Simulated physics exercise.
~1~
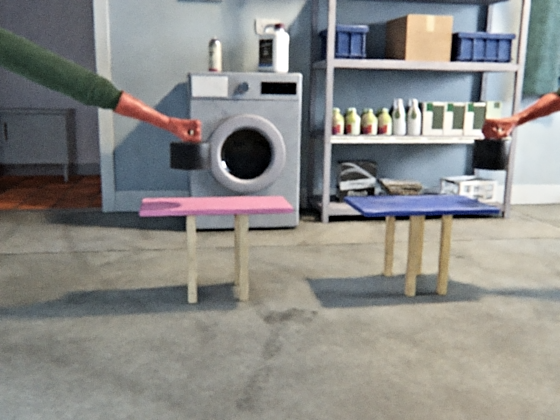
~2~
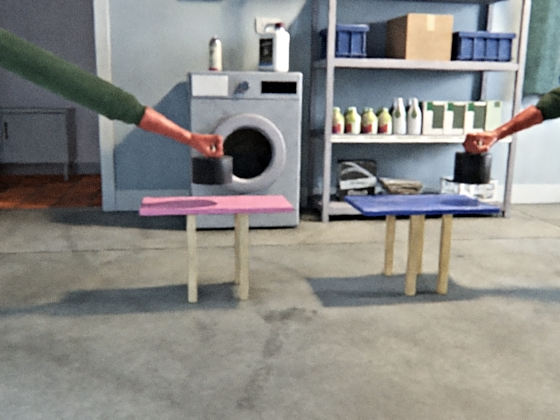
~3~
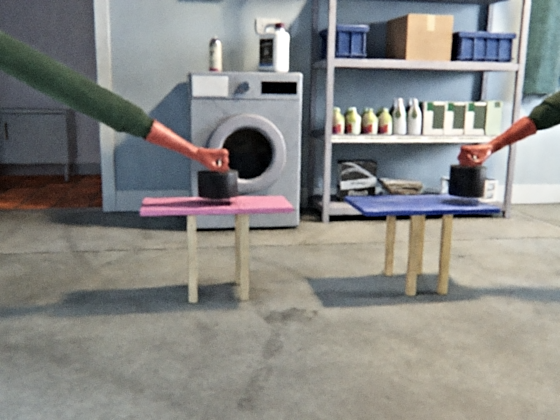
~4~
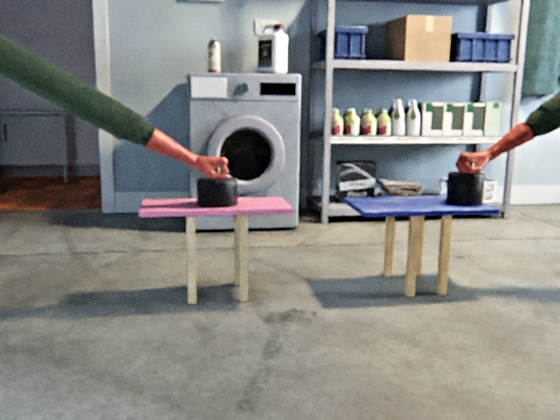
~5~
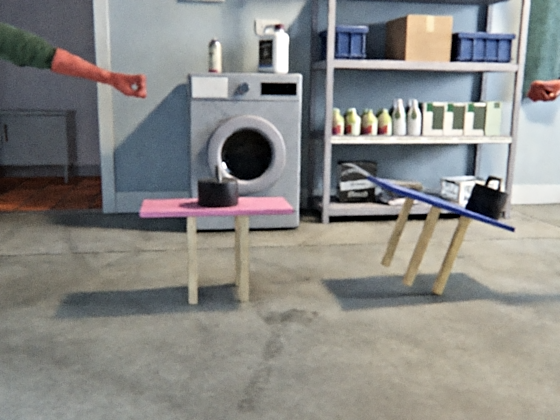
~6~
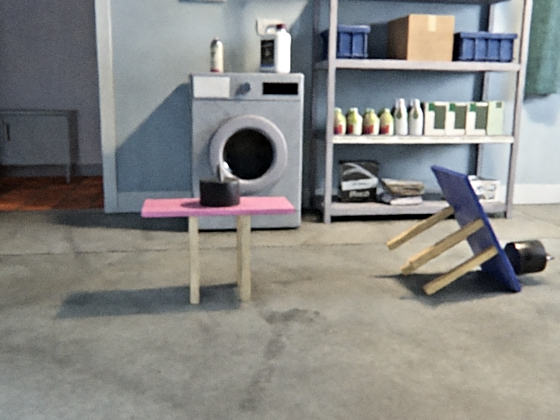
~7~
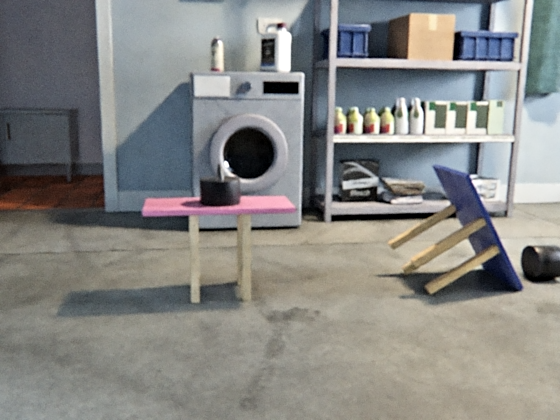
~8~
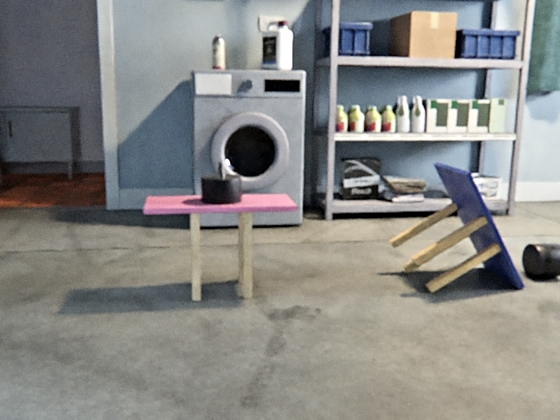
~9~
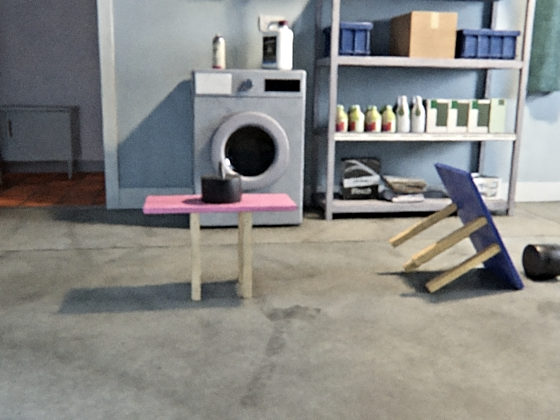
The blue stand tips over right after hands release black pots, while the pink stays upright.
